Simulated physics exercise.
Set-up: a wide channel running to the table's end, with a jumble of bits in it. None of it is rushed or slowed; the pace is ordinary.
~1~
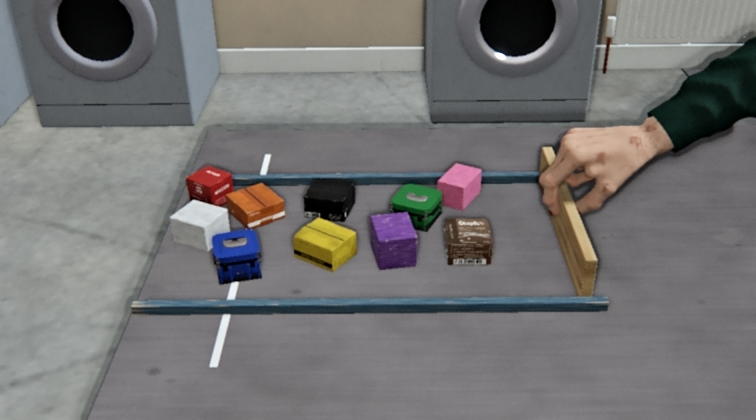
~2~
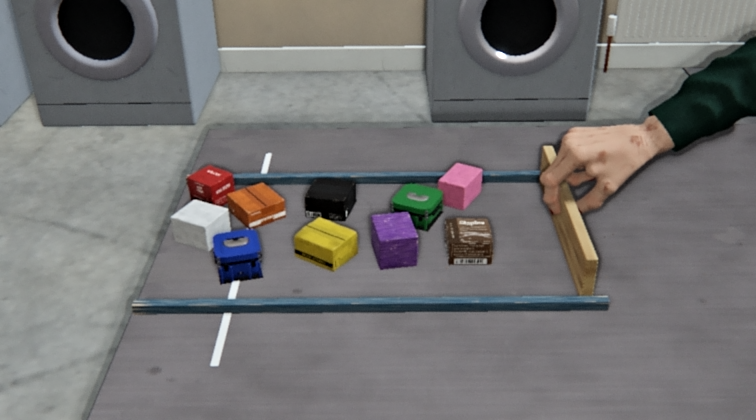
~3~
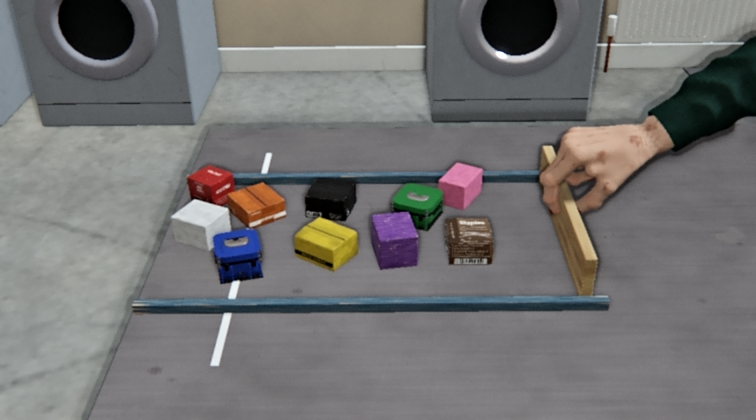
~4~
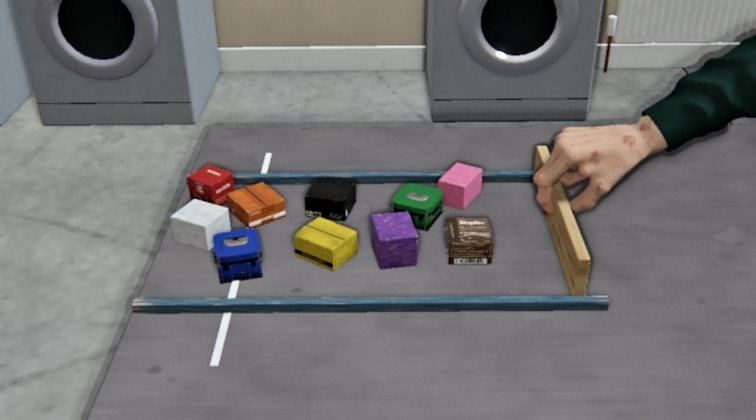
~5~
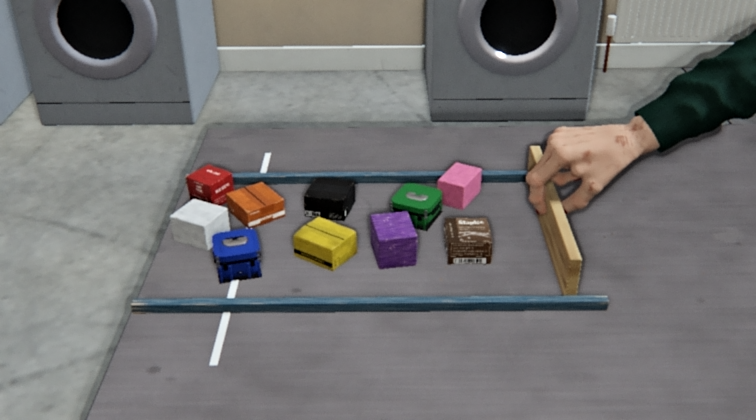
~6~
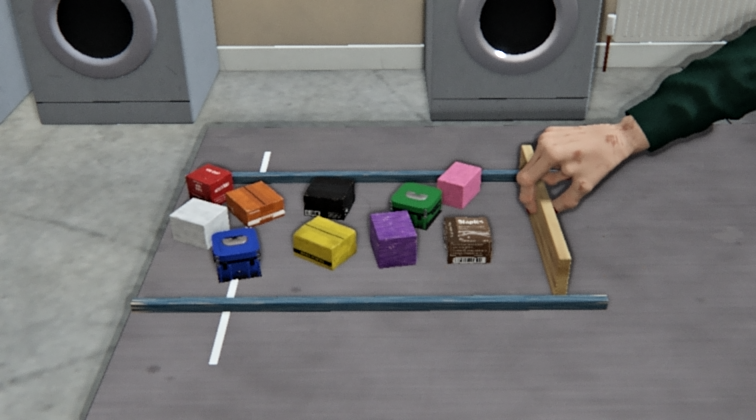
Hand sliding a wooden board slightly left between two blue rails, the colourful blocks and cases ahead of it staying still.
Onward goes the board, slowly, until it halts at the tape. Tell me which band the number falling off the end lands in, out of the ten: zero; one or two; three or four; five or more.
It lands in the three or four band.
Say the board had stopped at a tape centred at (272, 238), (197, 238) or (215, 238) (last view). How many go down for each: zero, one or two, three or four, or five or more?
In order: Either one or two, more than four, 5 or more.
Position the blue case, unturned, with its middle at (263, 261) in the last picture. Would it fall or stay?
From that start, the object then is safe.
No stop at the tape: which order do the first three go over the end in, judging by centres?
First the white block, next the yellow box, then the red box.
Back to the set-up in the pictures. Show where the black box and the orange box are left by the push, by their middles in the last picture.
Around (201, 190), then around (182, 212).
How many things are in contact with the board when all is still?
The count is 3.
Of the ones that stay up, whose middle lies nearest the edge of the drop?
The orange box.
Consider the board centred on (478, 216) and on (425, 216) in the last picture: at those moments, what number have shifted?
Note: First position 2; second position 5.
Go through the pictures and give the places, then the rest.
The first frame shows red box (211, 188); white block (200, 226); blue case (237, 256); board (564, 217); tape (246, 240).
The second frame shows white block (201, 225); green case (417, 207).
The third frame shows blue case (238, 256); pink block (460, 186).
The fourth frame shows red box (212, 187); purple block (394, 240).
The fifth frame shows white block (201, 225); board (551, 216).
The sixth frame shows red box (210, 186); white block (200, 224); blue case (237, 254); board (541, 215); tape (246, 238).
Soon after, none off yet; red box at rest near (210, 186); white block at rest near (200, 224); blue case at rest near (237, 254).
Then, none off yet; red box at rest near (210, 186); white block at rest near (200, 224); blue case at rest near (225, 255).
Further on, none off yet; red box moving near (205, 184); white block moved about its own width near (163, 217); blue case moved about its own width near (190, 269).
By the end, the number that fall off is three or four; fallen, yellow box, white block and red box.
